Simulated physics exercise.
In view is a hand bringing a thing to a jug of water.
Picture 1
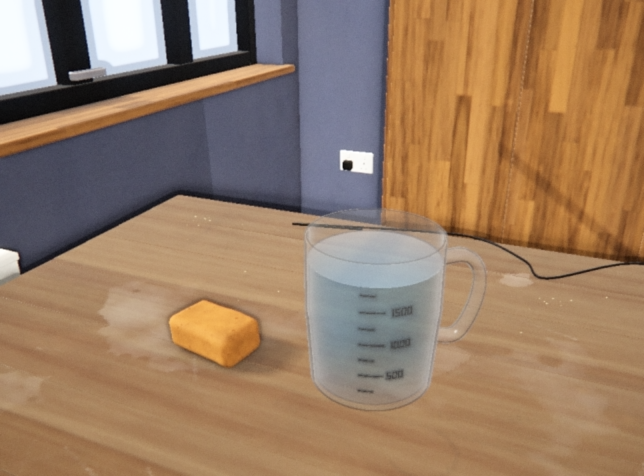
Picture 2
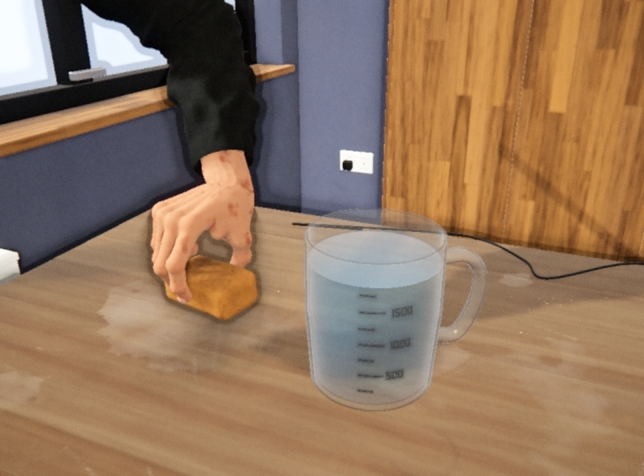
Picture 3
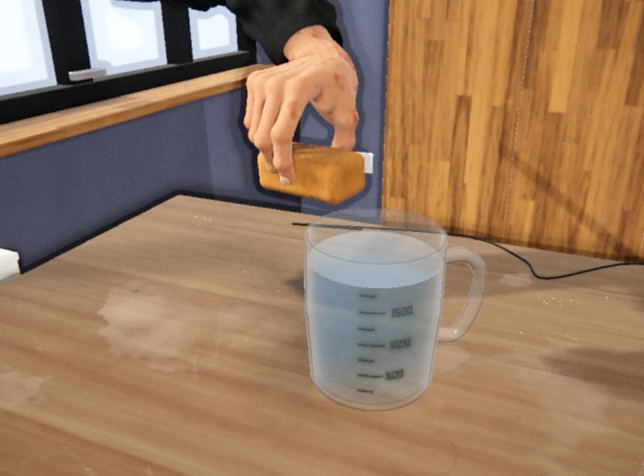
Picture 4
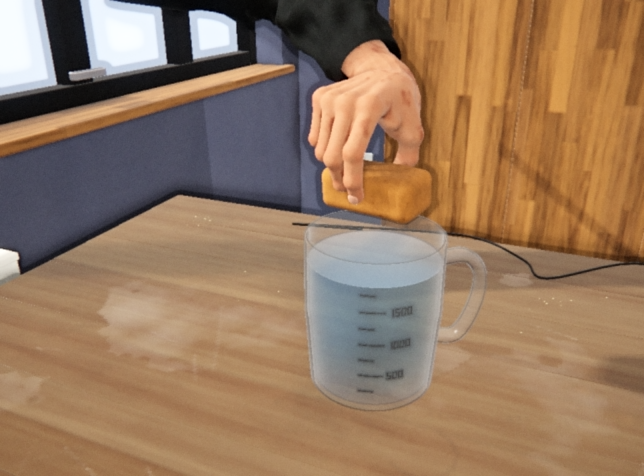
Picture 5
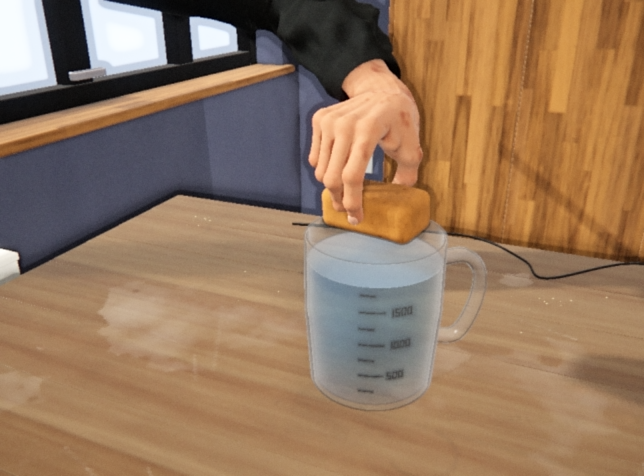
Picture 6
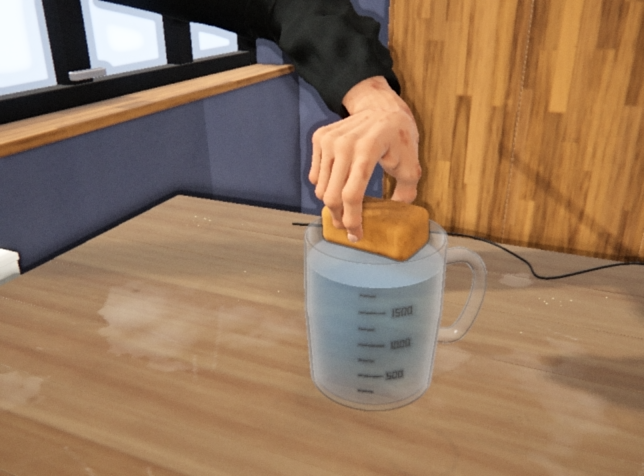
A hand lifts a bread roll off the table and lowers it over a water-filled jug.
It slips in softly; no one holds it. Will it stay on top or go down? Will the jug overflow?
Water - it stays up. Jug - nothing spills.
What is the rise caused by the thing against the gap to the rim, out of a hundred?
Around 20 percent.
Shortly, the bread roll enters the water; the jug is nearly full.
Then, the bread roll comes up again; the jug is nearly full.
At the finish, the bread roll bobs at the top; the jug is nearly full; no mess.
